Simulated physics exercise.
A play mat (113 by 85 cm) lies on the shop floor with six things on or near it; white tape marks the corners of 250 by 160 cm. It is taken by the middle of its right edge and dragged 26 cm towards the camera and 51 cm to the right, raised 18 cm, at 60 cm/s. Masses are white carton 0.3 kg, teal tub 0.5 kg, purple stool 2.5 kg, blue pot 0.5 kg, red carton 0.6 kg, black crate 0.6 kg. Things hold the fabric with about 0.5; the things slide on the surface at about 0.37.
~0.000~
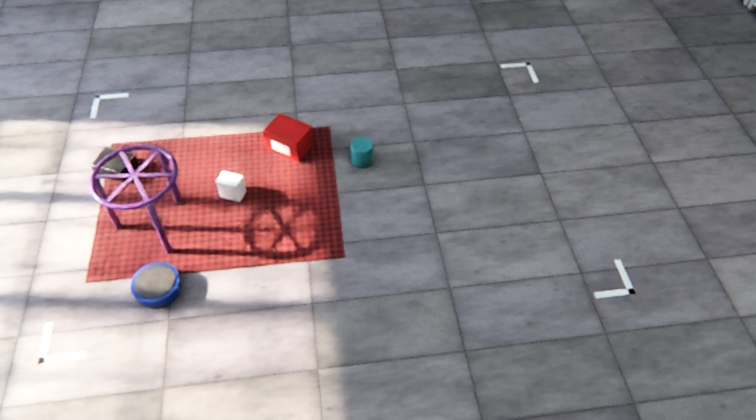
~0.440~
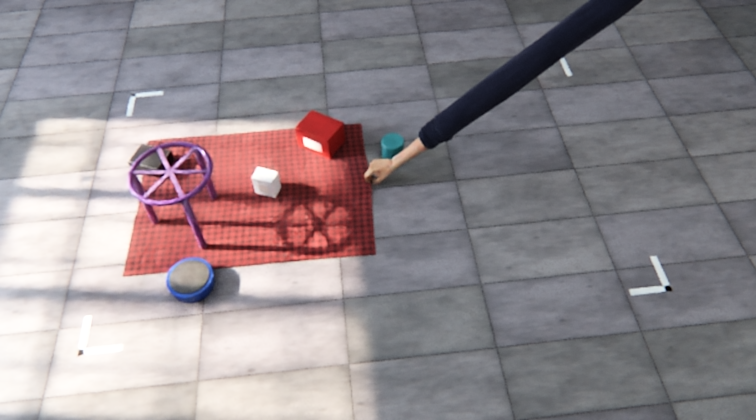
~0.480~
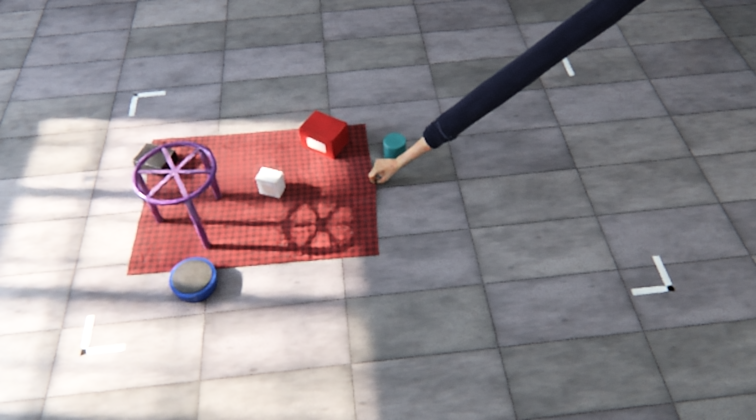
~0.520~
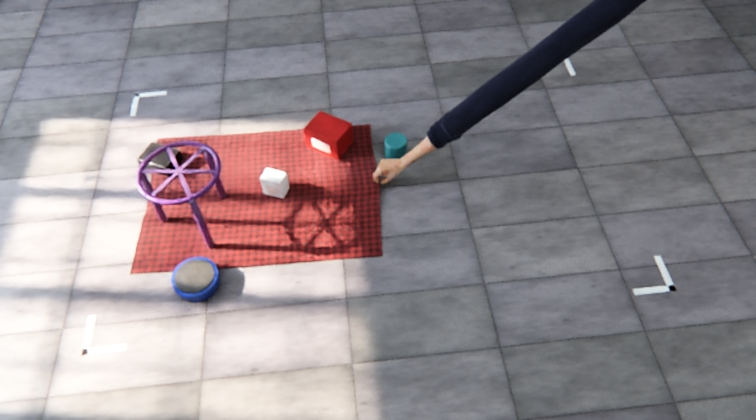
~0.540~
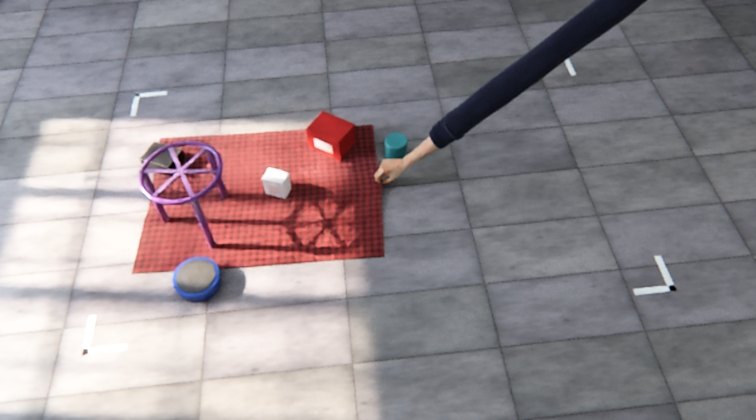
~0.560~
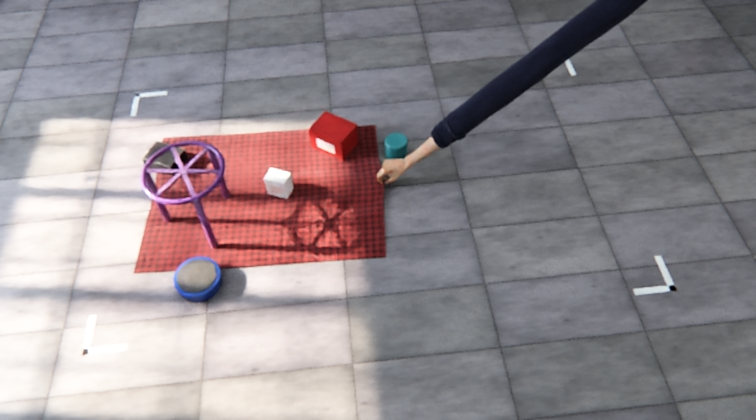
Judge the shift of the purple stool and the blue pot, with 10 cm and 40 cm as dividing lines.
In order: The purple stool reaches the top band; the blue pot moves a moderate way.
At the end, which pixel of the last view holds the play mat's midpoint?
Around (376, 205).
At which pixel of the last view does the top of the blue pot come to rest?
Around (252, 278).
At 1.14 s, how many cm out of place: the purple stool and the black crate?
Purple stool 35 cm, black crate 45 cm.
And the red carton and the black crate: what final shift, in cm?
Red carton 60 cm, black crate 70 cm.
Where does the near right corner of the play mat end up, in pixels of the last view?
At about (492, 279).
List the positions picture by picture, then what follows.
Shows, purple stool (133, 174); blue pot (155, 281); play mat corners (85, 283) (330, 127) (345, 258), in the first frame.
Shows, white carton (265, 175); play mat corners (123, 277) (361, 124); grip (371, 182), in the second frame.
Shows, red carton (323, 125); white carton (269, 175); play mat corners (126, 275) (365, 124); grip (375, 182), in the third frame.
Shows, purple stool (178, 170); red carton (328, 126); white carton (273, 176); play mat corners (130, 274) (370, 124); grip (379, 182), in the fourth frame.
Shows, red carton (330, 126); play mat corners (132, 274) (373, 125); grip (381, 182), in the fifth frame.
Shows, purple stool (182, 170); blue pot (197, 275); play mat corners (134, 273) (375, 125) (386, 257); grip (383, 183), in the sixth frame.
After 0.9 s, middle of the play mat at (301, 195); purple stool 20 cm off its start, blue pot 9 cm off its start, black crate 24 cm off its start.
After 1.1 s, middle of the play mat at (334, 199); purple stool 36 cm off its start, blue pot 16 cm off its start, black crate 43 cm off its start.
After 1.4 s, middle of the play mat at (366, 204); purple stool 51 cm off its start at (289, 170), blue pot 23 cm off its start at (246, 277), black crate 60 cm off its start at (272, 149).
After 1.7 s, middle of the play mat at (376, 205); purple stool 55 cm off its start, blue pot 26 cm off its start, black crate 66 cm off its start.
After 2.3 s, middle of the play mat at (376, 205); purple stool 55 cm off its start at (298, 174), blue pot 26 cm off its start at (252, 278), black crate 66 cm off its start at (283, 150), red carton 63 cm off its start at (440, 158).
